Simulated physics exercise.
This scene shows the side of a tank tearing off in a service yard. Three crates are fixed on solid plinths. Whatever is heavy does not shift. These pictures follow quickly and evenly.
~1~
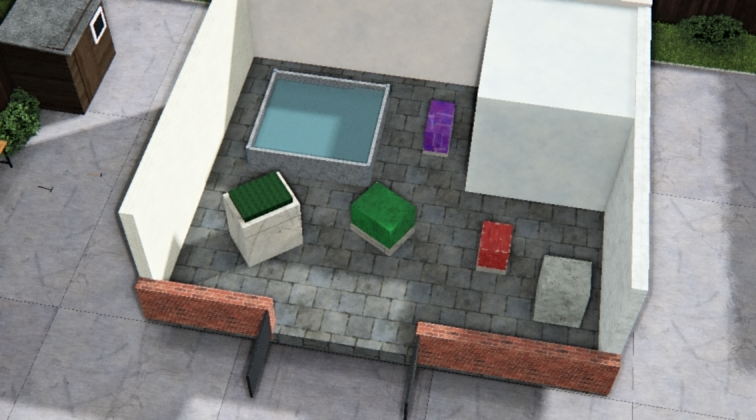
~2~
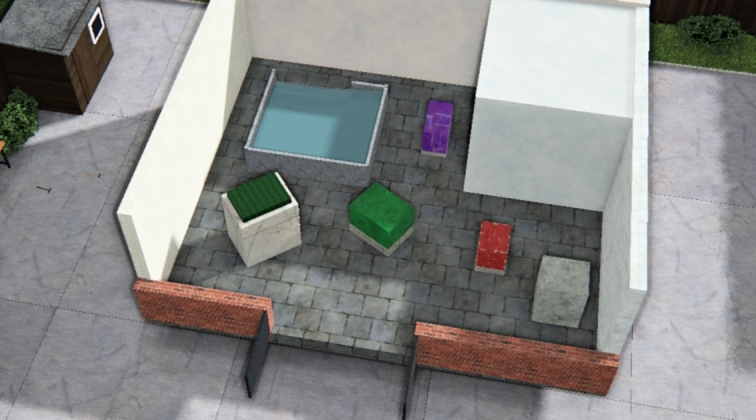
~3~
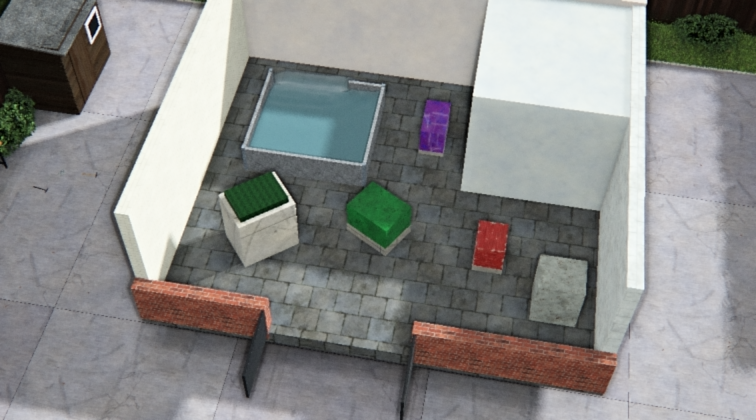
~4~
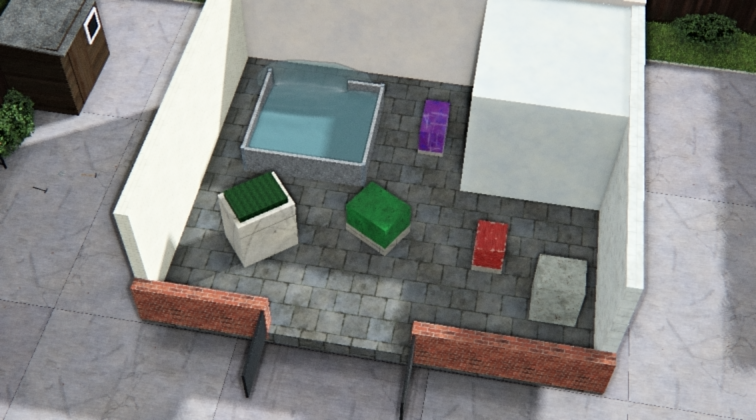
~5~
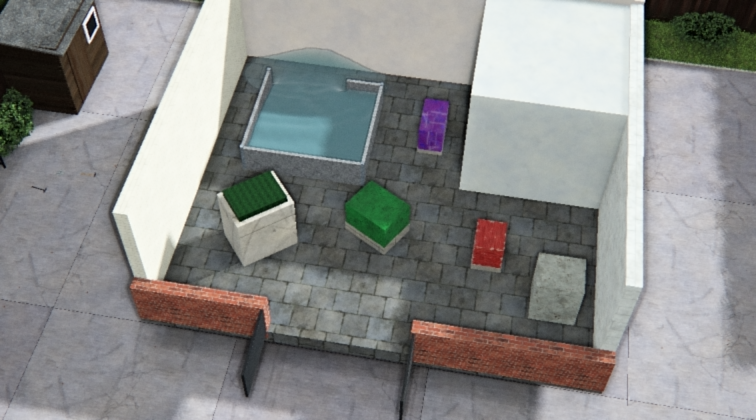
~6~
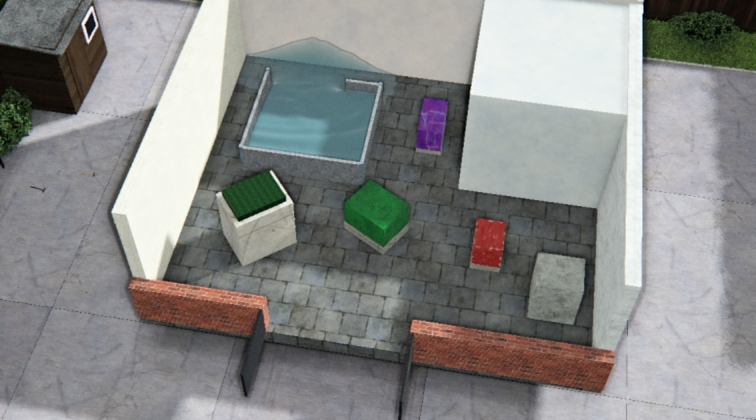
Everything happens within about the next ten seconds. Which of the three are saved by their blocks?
In order: The green crate has no water on it afterwards, the purple crate has water on it afterwards, the red crate has no water on it afterwards.
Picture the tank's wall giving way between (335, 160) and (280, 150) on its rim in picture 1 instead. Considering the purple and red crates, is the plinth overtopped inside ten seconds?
As it turns out, the purple crate is left untouched, and the red crate is left untouched.
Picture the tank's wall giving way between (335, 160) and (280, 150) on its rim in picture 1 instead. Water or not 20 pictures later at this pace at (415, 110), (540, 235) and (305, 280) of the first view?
Place one: Spared by the leak. Place two: Spared by the leak. Place three: Reached by the flood.
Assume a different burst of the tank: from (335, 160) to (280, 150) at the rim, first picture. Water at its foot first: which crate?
That would be the green crate.
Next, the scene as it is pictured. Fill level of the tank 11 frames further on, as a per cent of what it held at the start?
52 percent or so.
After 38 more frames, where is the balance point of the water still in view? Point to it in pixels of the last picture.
I'd put my finger on (325, 158).
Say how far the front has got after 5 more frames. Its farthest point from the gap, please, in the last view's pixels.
The front's farthest point is close to (451, 86).
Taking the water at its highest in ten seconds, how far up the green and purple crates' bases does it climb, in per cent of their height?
Close to 60 per cent, and close to 240 per cent, in that order.
A moment on, water covers 10 % of the floor; the green crate not reached, the purple crate not reached, the red crate not reached.
Next, water covers 20 % of the floor; the green crate not reached, the purple crate water round its plinth, the red crate not reached.
Then, water covers 40 % of the floor; the green crate water round its plinth, the purple crate water round its plinth, the red crate not reached.
Later, water covers 75 % of the floor; the green crate water round its plinth, the purple crate water round its plinth, the red crate water round its plinth.
In the end, water covers 95 % of the floor; the green crate stayed above the water, the purple crate was topped, the red crate stayed above the water.
